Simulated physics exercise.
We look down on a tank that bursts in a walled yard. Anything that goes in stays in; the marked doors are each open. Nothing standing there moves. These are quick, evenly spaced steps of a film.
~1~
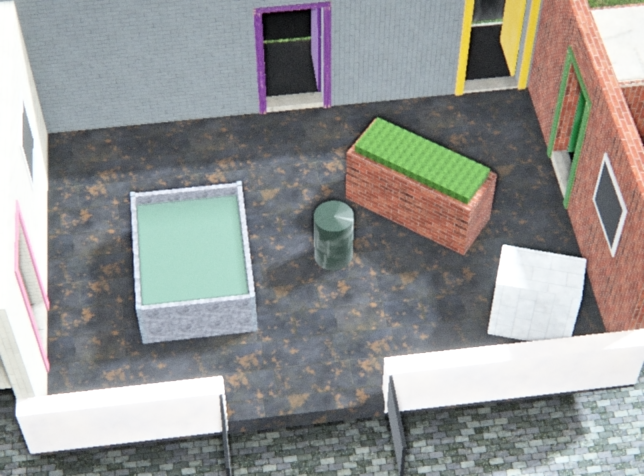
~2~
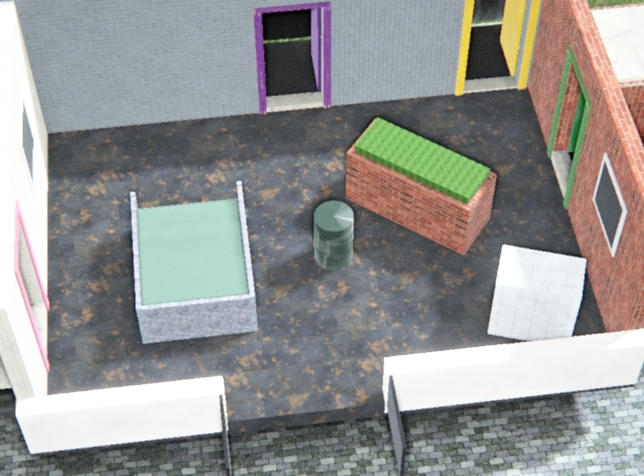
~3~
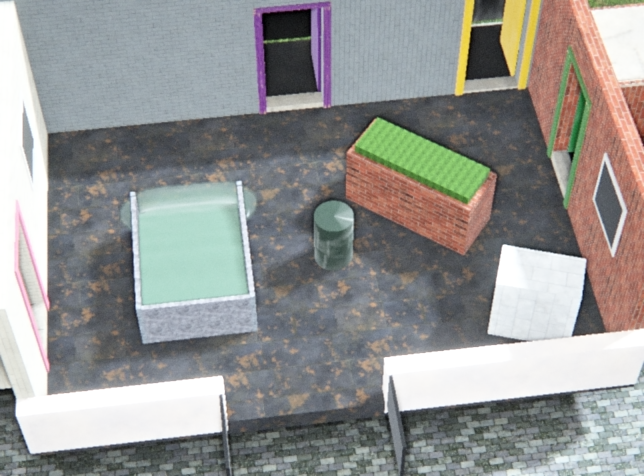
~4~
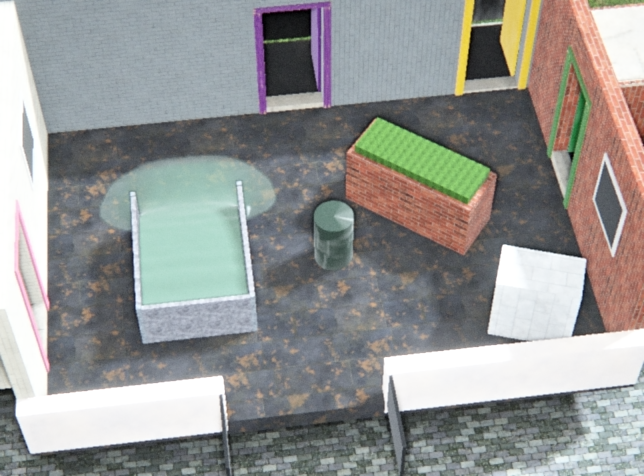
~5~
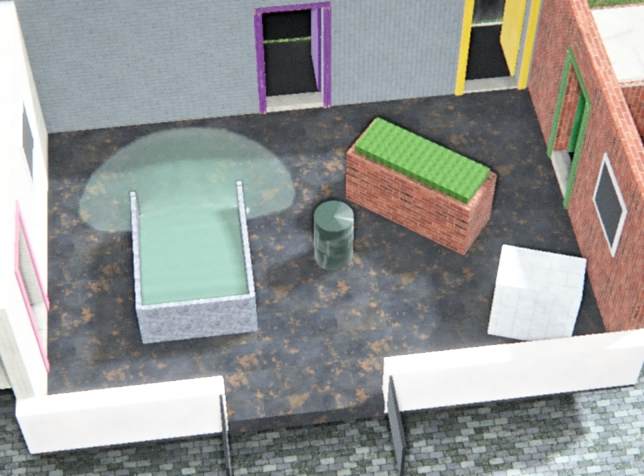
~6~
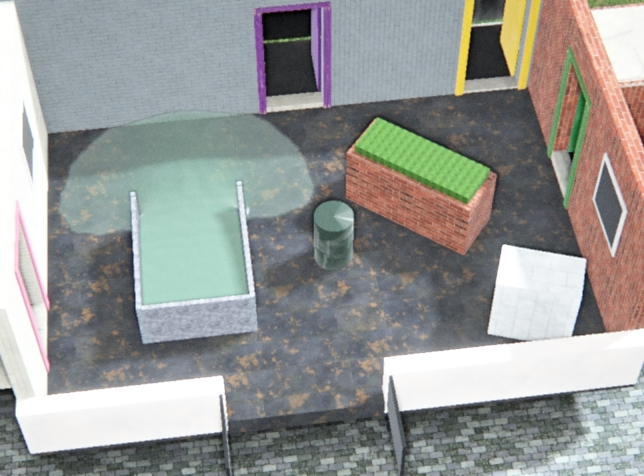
We see an open tank of still, greenish water in a walled yard; its far side disappears, and water pours out through the gap, spreading across the dark floor in a widening, rounded sheet toward the grey back wall.
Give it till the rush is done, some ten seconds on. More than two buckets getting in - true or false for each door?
Pink door: False; green door: False; yellow door: True; purple door: True.
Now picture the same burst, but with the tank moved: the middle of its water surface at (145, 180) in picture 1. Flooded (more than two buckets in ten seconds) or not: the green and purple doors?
My guess: The green door stays short of it, while the purple door stays short of it.
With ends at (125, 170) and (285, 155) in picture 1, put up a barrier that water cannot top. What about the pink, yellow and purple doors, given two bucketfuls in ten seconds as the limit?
Here's how it goes: The pink door remains below, the yellow door ends up swamped, the purple door remains below.
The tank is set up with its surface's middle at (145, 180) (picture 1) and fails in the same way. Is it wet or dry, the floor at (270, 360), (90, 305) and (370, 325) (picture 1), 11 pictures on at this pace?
In that order: Not reached, reached by the flood, not reached.
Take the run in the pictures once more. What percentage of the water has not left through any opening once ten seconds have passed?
About 92 per cent.
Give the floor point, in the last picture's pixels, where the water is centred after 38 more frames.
Centre point: Around (265, 226).
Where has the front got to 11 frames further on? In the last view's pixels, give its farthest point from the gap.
I'd go with roughly (457, 94).
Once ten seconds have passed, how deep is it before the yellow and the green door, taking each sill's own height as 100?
Approx. 170 % followed by 30 %.
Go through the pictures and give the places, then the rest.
The first frame shows still water in the open tank at (191, 247).
In the second frame, water pours out on the open tank's far side and has run to a hidden place.
In the third frame, water pours out on the open tank's far side and has run to (129, 206).
In the fourth frame, the front is at (113, 192), out from the gap on the open tank's far side.
In the fifth frame, water pours out on the open tank's far side and has run to (169, 134).
In the sixth frame, the front is at (118, 127), out from the gap on the open tank's far side.
A moment on, water covers 25 % of the floor; the pink door not reached, the green door not reached, the yellow door not reached, the purple door under two buckets in.
Next, water covers 30 % of the floor; the pink door not reached, the green door not reached, the yellow door not reached, the purple door under two buckets in.
Then, water covers 55 % of the floor; the pink door wet at the sill, nothing in, the green door wet at the sill, nothing in, the yellow door wet at the sill, nothing in, the purple door over two buckets in.
Later, water covers 80 % of the floor; the pink door wet at the sill, nothing in, the green door wet at the sill, nothing in, the yellow door over two buckets in, the purple door over two buckets in.
In the end, water covers 100 % of the floor; the pink door wet at the sill, nothing in, the green door wet at the sill, nothing in, the yellow door far over two buckets in, the purple door over two buckets in.
